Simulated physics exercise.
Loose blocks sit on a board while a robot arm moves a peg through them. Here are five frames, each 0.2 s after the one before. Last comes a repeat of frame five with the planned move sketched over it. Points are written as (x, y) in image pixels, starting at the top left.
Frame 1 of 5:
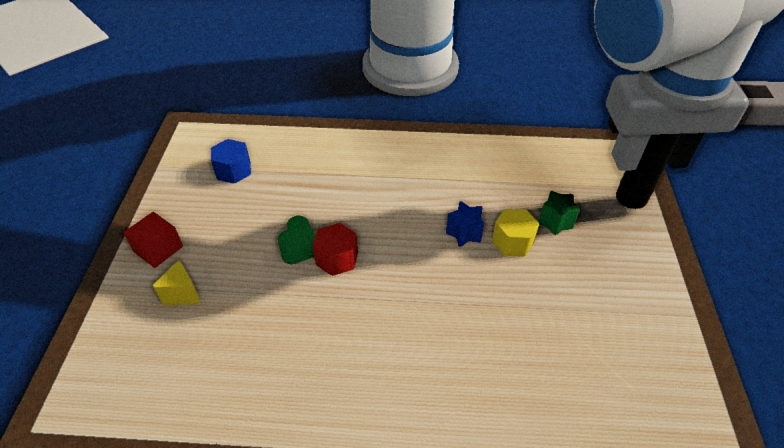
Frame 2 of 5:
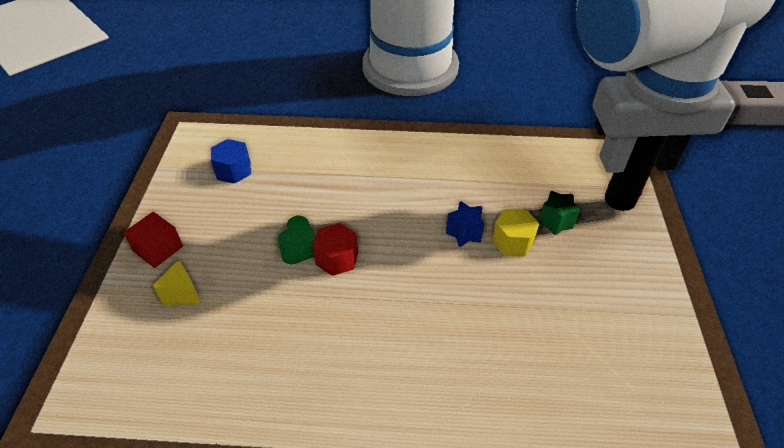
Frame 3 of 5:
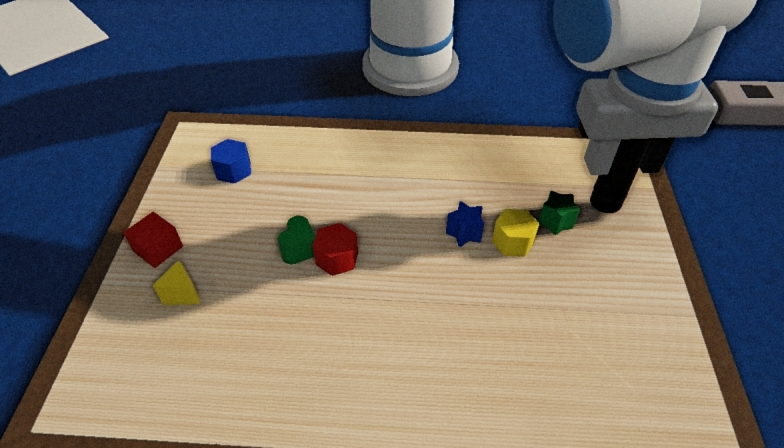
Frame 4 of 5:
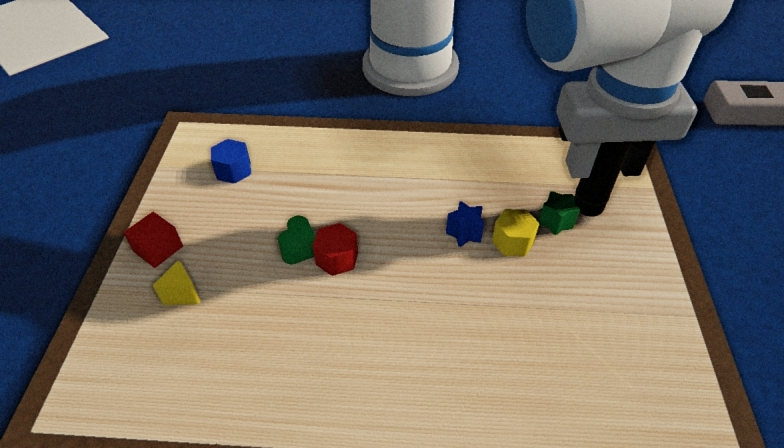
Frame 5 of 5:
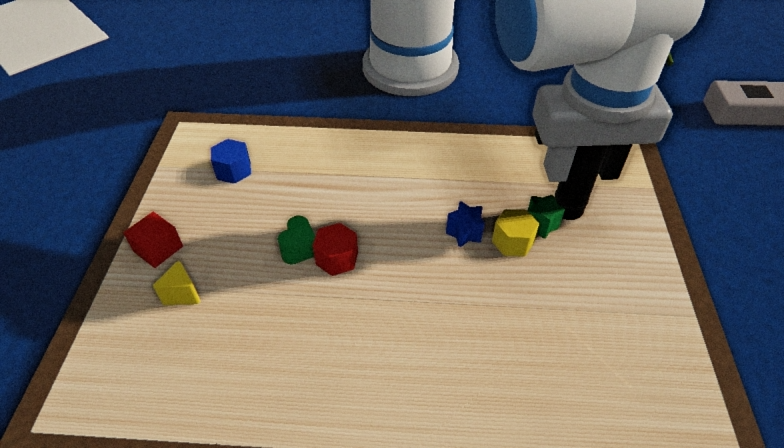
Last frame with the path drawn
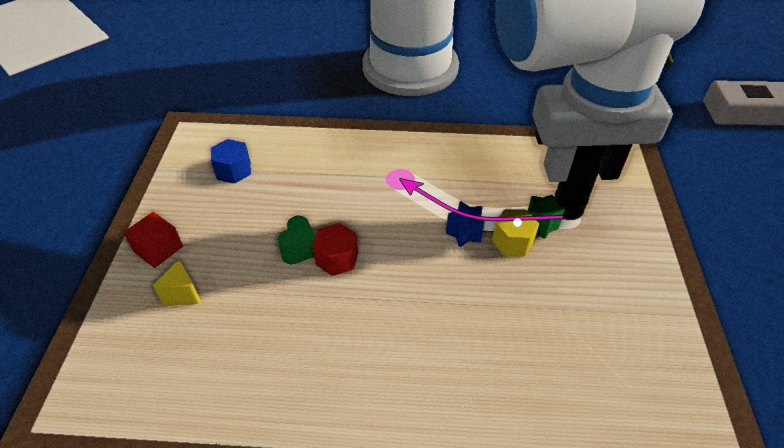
A robot arm with a black peg moves over a light wooden board with a dark rim on a blue surface, seen from above at a fixed angle. Yellow, blue, green and red blocks sit spread across the board, with a blue star, yellow hexagon and green star grouped right of centre. The peg slides steadily left, then nudges the green star slightly left against the yellow hexagon.
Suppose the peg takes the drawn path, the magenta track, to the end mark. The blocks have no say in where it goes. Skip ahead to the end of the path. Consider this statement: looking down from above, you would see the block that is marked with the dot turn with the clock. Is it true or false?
False
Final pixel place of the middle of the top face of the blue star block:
It will end up at (440, 222).
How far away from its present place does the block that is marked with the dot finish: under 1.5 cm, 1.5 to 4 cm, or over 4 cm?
The block that is marked with the dot ends up quite far away, over 4 cm.
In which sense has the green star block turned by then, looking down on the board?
Watching from overhead, you'd notice the green star block rotating counter-clockwise.
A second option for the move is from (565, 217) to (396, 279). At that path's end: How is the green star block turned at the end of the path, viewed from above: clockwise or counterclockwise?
From above, it turns clockwise.
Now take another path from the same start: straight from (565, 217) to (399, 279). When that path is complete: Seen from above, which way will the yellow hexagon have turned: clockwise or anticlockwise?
That block twists counter-clockwise.
Drawn move, from (565, 217) over (504, 219) and (446, 207) to (400, 179); the dot is on the yellow hexagon.
The first path, step by step. One third of the way, peg (506, 212); blue star block (456, 217), turned 30° clockwise; yellow hexagon (486, 241), turned 65° anticlockwise; green star block (488, 215), turned 20° anticlockwise.
Two thirds of the way, peg (447, 199); blue star block (440, 222), turned 65° clockwise; yellow hexagon (482, 246), turned 75° anticlockwise; green star block (470, 218), turned 60° anticlockwise.
At the end, peg (400, 172); blue star block (440, 222), turned 65° clockwise; yellow hexagon (482, 246), turned 75° anticlockwise; green star block (470, 218), turned 60° anticlockwise.
